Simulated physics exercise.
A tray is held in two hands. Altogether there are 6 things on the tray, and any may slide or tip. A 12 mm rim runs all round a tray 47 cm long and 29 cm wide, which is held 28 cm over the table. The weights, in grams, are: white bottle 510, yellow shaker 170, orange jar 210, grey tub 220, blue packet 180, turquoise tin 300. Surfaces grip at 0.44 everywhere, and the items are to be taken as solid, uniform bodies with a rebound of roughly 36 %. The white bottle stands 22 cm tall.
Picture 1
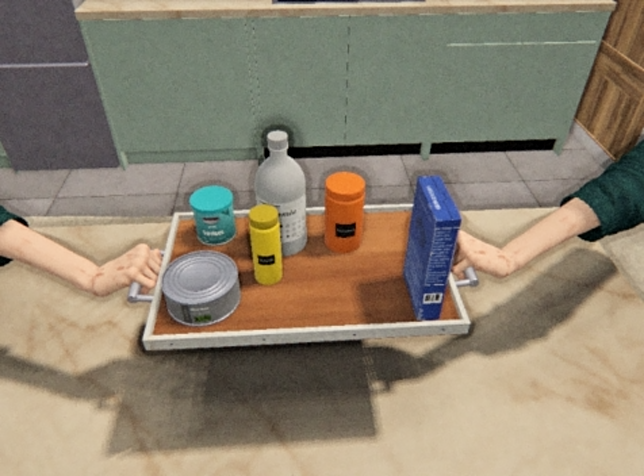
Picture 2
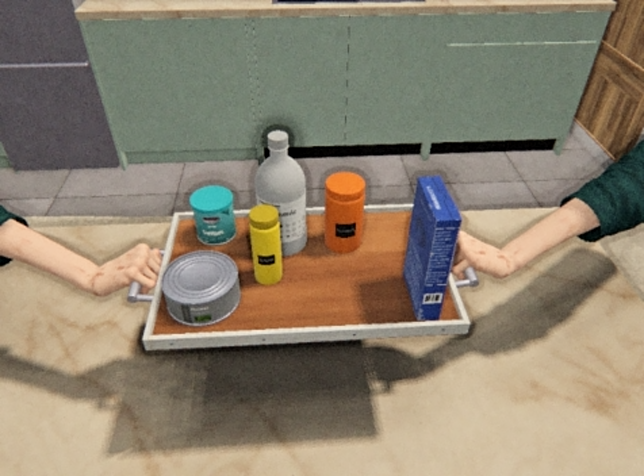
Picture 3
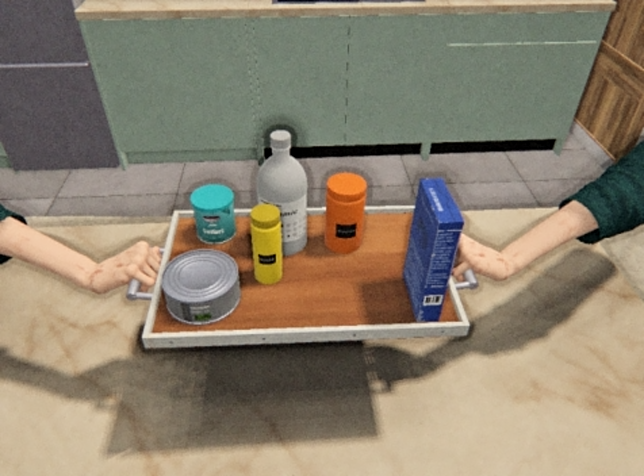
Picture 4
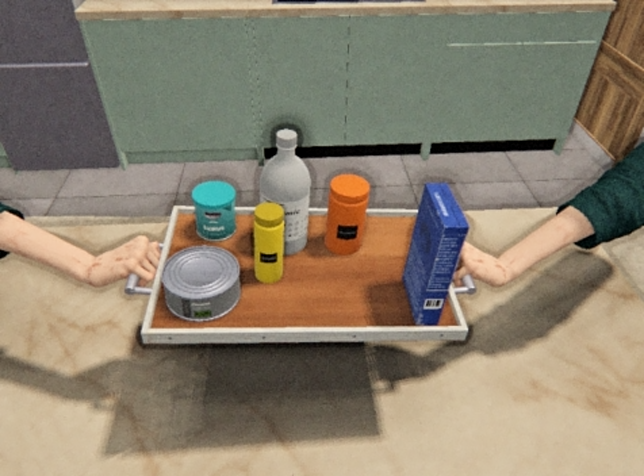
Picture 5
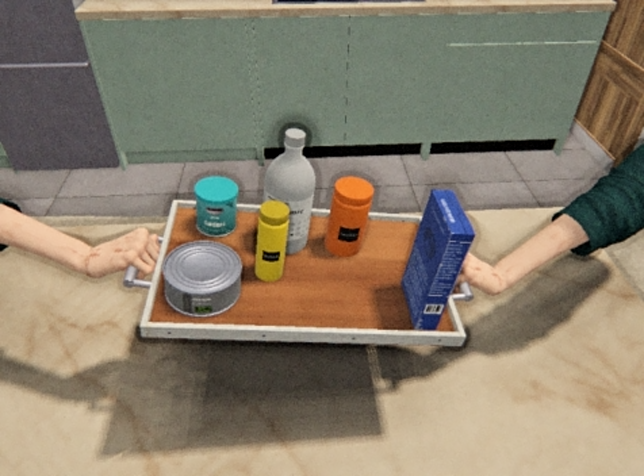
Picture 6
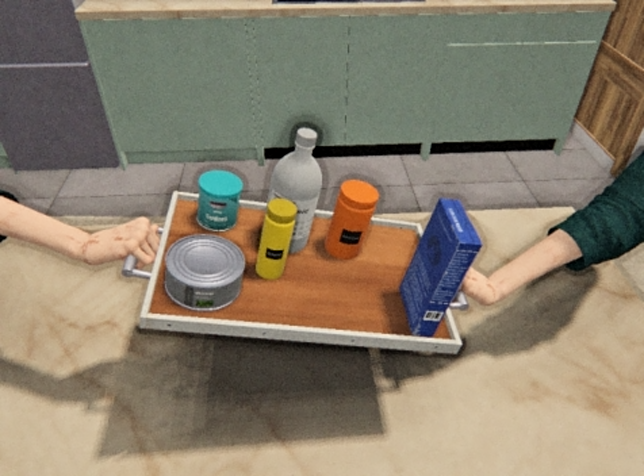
At the start, two hands hold a wooden tray level above a pale table, carrying a white bottle, yellow shaker, orange jar, grey tub, turquoise tin and blue packet. Then the right edge gradually dips while the left rises, and the items lean rightward with the tilting tray.
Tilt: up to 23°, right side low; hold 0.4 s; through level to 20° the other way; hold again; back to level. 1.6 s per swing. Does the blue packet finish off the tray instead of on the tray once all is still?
Yes, it ends up off the tray.
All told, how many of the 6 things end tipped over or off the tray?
My answer is 2.
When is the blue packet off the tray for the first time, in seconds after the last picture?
Answer: Near 0.3 s.
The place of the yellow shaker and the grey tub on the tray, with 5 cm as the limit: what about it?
As for the yellow shaker, it winds up somewhere else, and the grey tub remains where it was.
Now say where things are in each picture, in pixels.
The first frame shows tray level; blue packet (428, 251); white bottle (281, 193).
The second frame shows tray level; orange jar (344, 214); grey tub (202, 287).
The third frame shows tray at 1°, right edge down; turquoise tin (215, 215); white bottle (282, 193).
The fourth frame shows tray at 4°, right edge down; yellow shaker (269, 244); orange jar (346, 215).
The fifth frame shows tray at 7°, right edge down; grey tub (203, 278); turquoise tin (217, 207).
The sixth frame shows tray at 12°, right edge down; blue packet (436, 269); white bottle (295, 190).
Then, 0.60 s after the last picture, tray at 22°, right edge down; blue packet now off the tray; yellow shaker tipped 22° from how it sat.
Then, 1.70 s after the last picture, tray at 14°, right edge down; yellow shaker on its side.
Then, 3.30 s after the last picture, tray at 20°, left edge down; yellow shaker on its side.
At rest, off the tray, blue packet; tipped over on the tray, yellow shaker; the other 4 in place, give or take 5 cm. Seen from the same camera at the end, blue packet near (555, 362).
